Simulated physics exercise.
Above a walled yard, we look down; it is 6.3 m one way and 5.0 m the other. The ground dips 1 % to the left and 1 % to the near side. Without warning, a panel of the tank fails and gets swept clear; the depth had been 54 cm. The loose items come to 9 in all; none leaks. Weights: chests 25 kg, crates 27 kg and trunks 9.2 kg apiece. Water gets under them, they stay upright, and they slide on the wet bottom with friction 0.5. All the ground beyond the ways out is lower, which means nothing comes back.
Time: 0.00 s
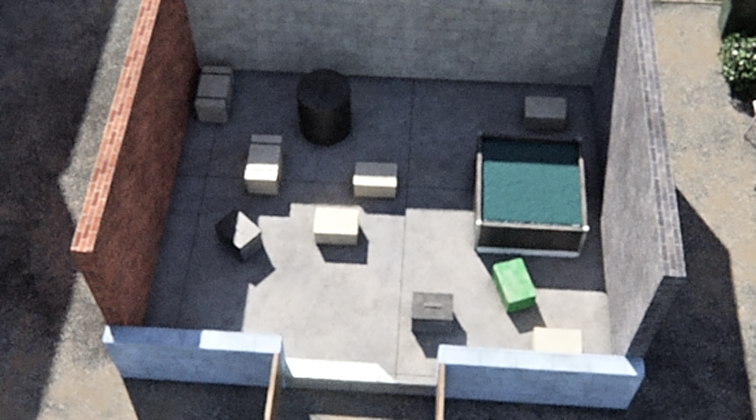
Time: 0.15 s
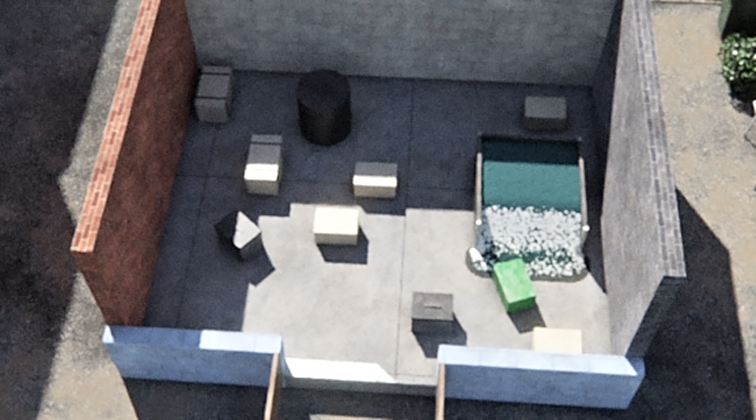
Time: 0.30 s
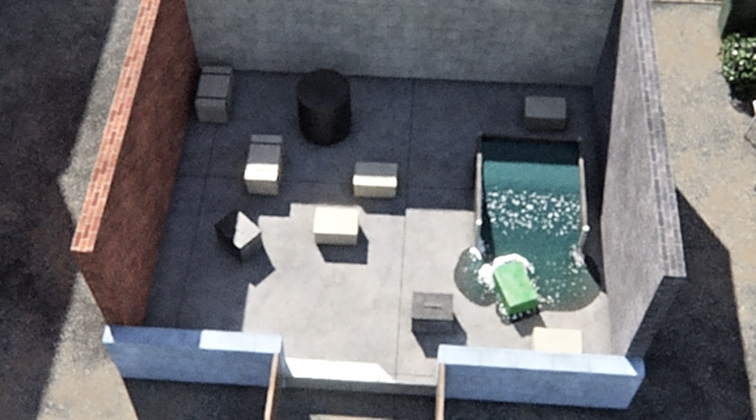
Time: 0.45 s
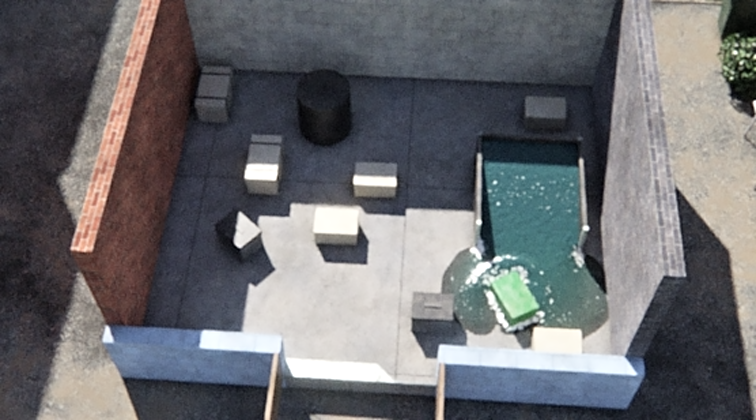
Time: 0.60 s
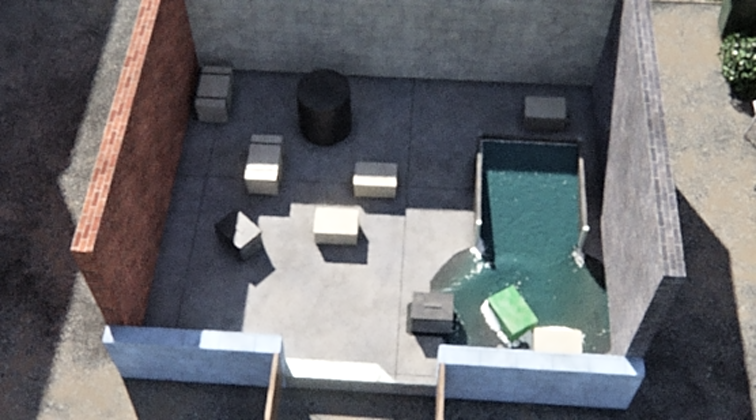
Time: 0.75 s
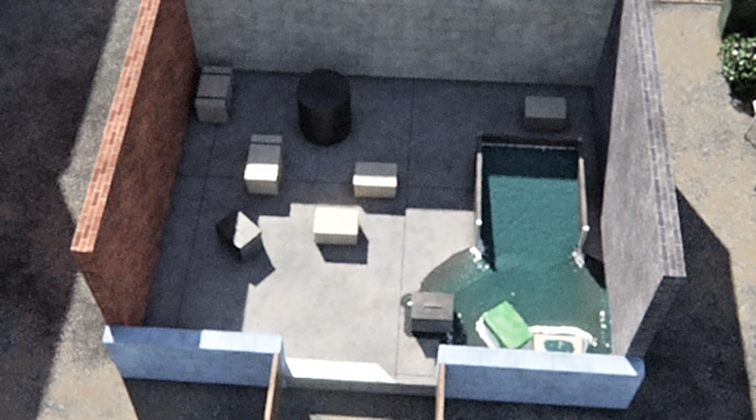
In a walled yard scattered with boxes, the near side of a water tank gave way and water poured out across the floor, pushing a green box slowly toward the low pale-blue front wall.
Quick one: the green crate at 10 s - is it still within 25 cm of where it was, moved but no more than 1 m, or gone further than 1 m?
Chances are it goes a good distance.
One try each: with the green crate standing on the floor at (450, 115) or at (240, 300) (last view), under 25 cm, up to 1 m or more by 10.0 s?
Well, it scarcely moves on the first try and scarcely moves on the second.
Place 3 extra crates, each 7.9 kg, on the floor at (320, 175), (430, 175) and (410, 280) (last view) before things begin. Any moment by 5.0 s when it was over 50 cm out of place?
One by one: Below the mark, below the mark, beyond the mark.
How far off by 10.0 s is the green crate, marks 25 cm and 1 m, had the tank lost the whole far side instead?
What happens next is that the green crate does not really budge.
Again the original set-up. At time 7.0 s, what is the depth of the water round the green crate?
Somewhere close to 7 cm.
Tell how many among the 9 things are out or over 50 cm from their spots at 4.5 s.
Tally: 3.
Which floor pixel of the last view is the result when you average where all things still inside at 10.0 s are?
Near (344, 223).
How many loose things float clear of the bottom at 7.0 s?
The count is 0.
After 2.0 s the green crate is near (412, 333), 1.6 m from its start, afloat; 0 of 9 are out; 2 afloat.
After 4.5 s the green crate is near (306, 312), 2.9 m from its start, aground; 0 of 9 are out; 0 afloat.
After 7.0 s the green crate is near (306, 312), 2.9 m from its start, aground; 0 of 9 are out; 0 afloat.
After 10.0 s the green crate is near (306, 312), 2.9 m from its start, aground; 0 of 9 are out; 2 afloat.
